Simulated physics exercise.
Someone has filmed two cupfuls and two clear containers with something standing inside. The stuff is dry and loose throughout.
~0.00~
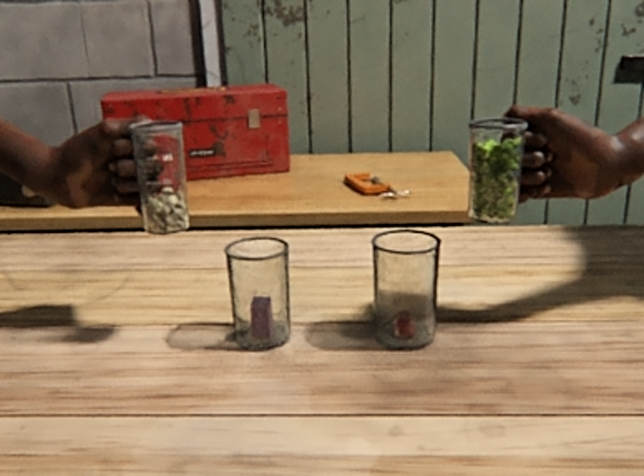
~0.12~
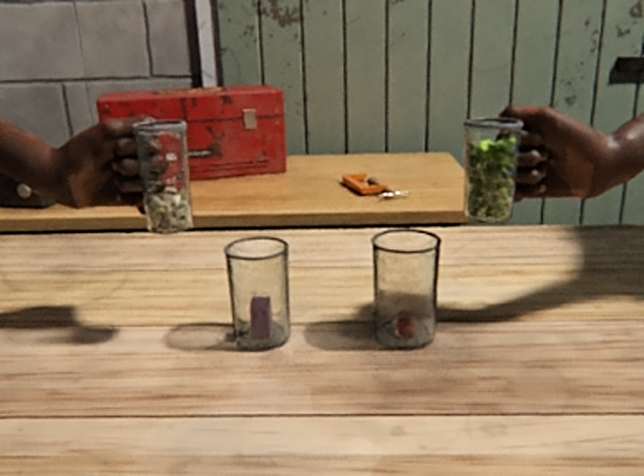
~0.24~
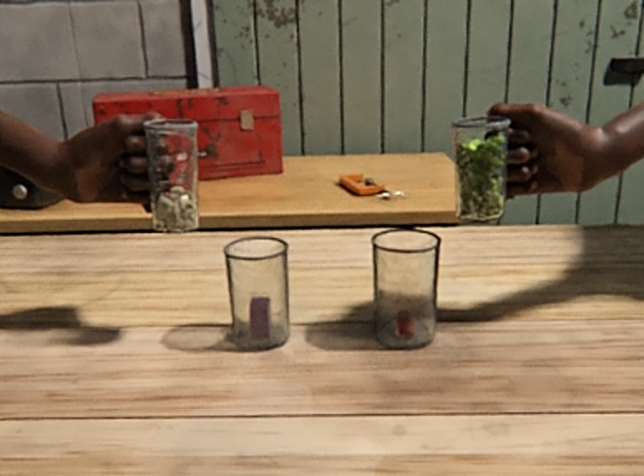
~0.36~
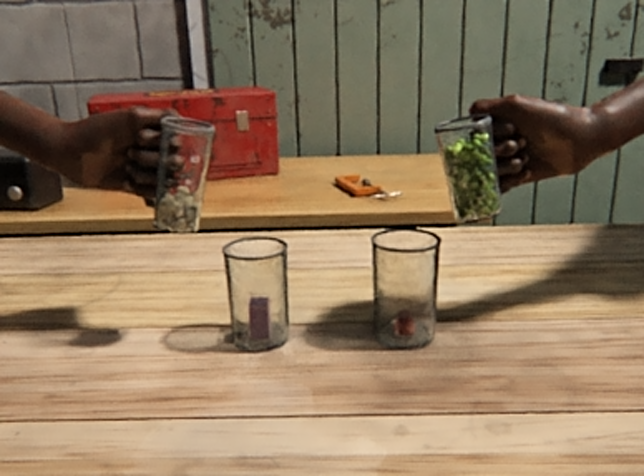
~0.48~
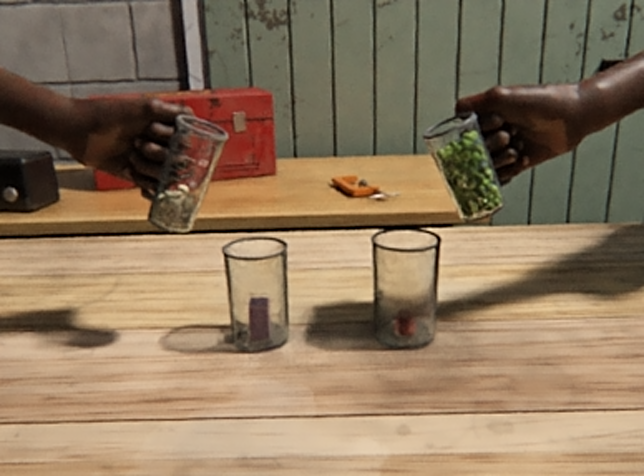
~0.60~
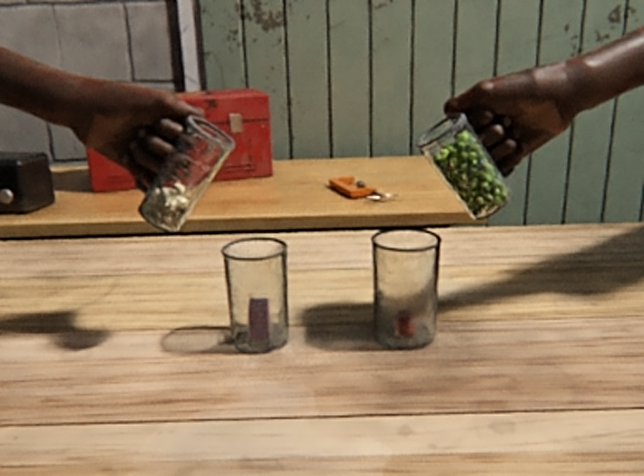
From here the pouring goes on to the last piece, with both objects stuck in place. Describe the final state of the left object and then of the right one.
Left object - top still visible. Right object - completely covered.
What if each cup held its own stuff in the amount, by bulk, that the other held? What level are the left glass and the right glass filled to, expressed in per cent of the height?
On the left 60 per cent, on the right 20 per cent.
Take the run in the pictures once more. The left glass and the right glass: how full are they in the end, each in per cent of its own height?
About 30 per cent on the left and 45 on the right.
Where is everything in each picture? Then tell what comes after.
The first frame shows small block in the left glass at (262, 318), reaching about a third of the way up; left cup at (162, 178), a third full of white beans; small bottle in the right glass at (405, 324), a quarter of its height or less; right cup at (495, 171), nearly full of dried peas.
The second frame shows left cup at (165, 177), upright; right cup at (490, 170), upright.
The third frame shows left cup at (173, 177), tipped 3°; right cup at (480, 169), tipped 3°.
The fourth frame shows left cup at (182, 176), tipped 12°; right cup at (470, 169), tipped 12°.
The fifth frame shows left cup at (186, 176), tipped 24°; right cup at (466, 168), tipped 24°.
The sixth frame shows small block in the left glass at (260, 320); left cup at (185, 176), tipped 36°; small bottle in the right glass at (405, 323); right cup at (466, 168), tipped 36°.
Around 1.07 s, left glass empty, all of its cupful still in the cup; right glass empty, all of its cupful still in the cup.
Around 1.48 s, left glass nearly empty, nearly all of its cupful still in the cup; right glass nearly empty, about two thirds of its cupful still in the cup.
Around 1.83 s, left glass nearly empty, none of its cupful still in the cup; right glass a third full, none of its cupful still in the cup.
Finally (2.3 s), left glass a third full (surface near (259, 309)), nothing beside it; right glass half full (surface near (405, 292)), nothing beside it; the left thing is still showing; the right thing is covered.
